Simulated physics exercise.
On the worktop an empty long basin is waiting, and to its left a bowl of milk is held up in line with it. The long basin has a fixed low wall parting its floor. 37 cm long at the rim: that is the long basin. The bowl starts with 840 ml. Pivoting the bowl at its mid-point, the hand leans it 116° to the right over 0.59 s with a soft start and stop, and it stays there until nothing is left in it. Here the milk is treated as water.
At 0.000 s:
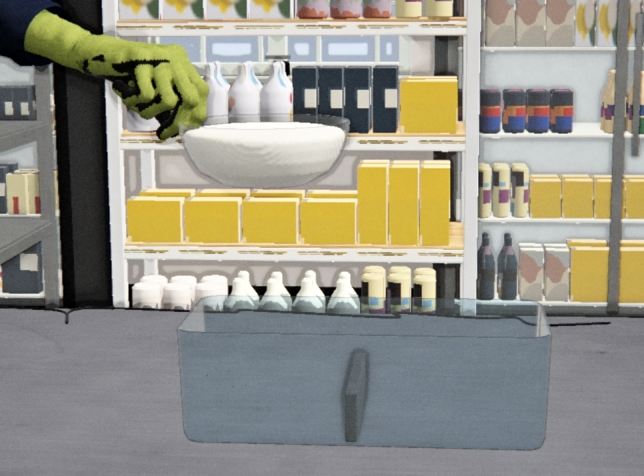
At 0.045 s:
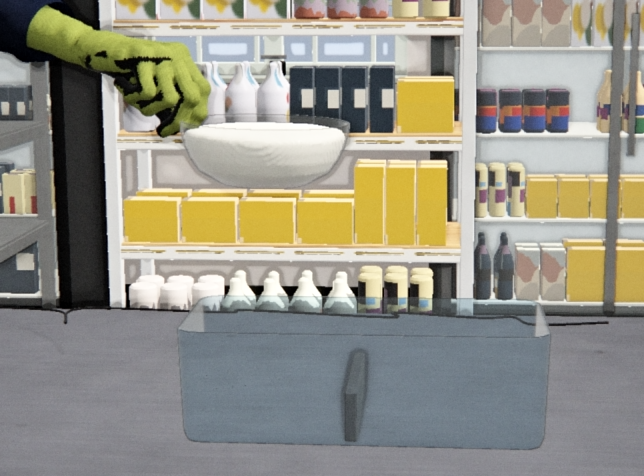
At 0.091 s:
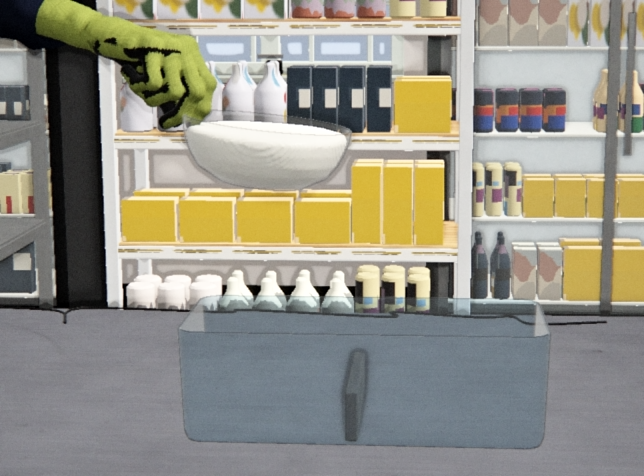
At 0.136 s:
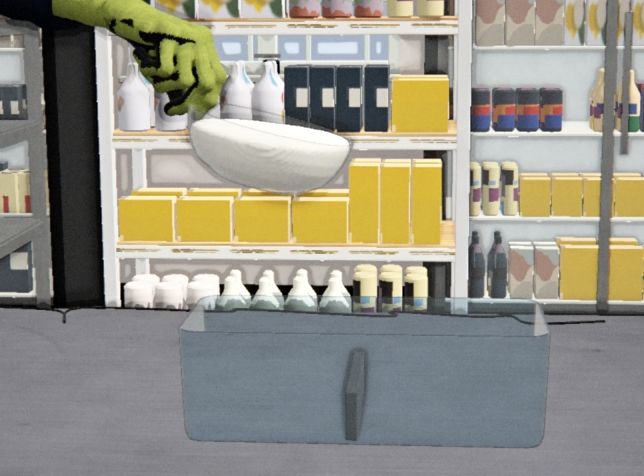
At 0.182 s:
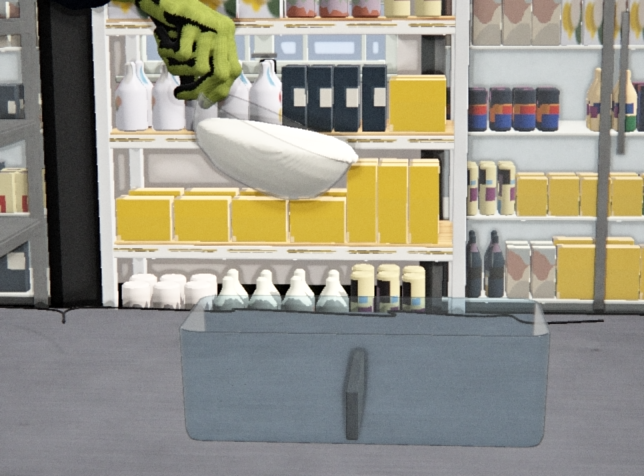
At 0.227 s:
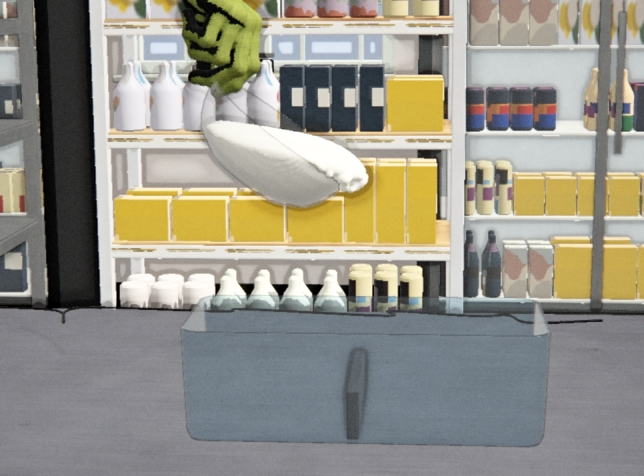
A green-gloved hand slowly leans a white bowl to the right above a long basin.
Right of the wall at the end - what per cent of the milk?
Near 74 per cent.
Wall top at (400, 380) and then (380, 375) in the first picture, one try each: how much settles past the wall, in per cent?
The first try gives 45 percent and the second 55 percent.
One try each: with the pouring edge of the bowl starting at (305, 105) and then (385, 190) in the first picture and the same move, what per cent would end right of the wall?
Roughly 55 per cent the first time and 85 per cent the second.
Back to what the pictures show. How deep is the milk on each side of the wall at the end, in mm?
Final reading - left some 8 mm, right some 22 mm.
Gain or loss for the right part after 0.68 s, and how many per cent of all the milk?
The share ends bigger than before, by about 6 %.
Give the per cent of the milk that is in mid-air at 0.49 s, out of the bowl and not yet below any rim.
Around 34 percent.
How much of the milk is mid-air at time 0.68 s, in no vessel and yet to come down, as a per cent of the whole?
Close to 14 %.
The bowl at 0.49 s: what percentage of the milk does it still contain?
Still held: Roughly 1 % of the total.
By 0.49 s the tilt is 107° and 1 per cent is still to pour, 0 is left of the wall and 64 right of it.
By 0.68 s the tilt is 116° and 0 per cent is still to pour, 17 is left of the wall and 68 right of it.
By 0.87 s the tilt is 116° and 0 per cent is still to pour, 24 is left of the wall and 74 right of it.
By 1.09 s the tilt is 116° and 0 per cent is still to pour, 24 is left of the wall and 73 right of it.
At rest 24 per cent lies left of the wall, 74 right of it and 2 outside.
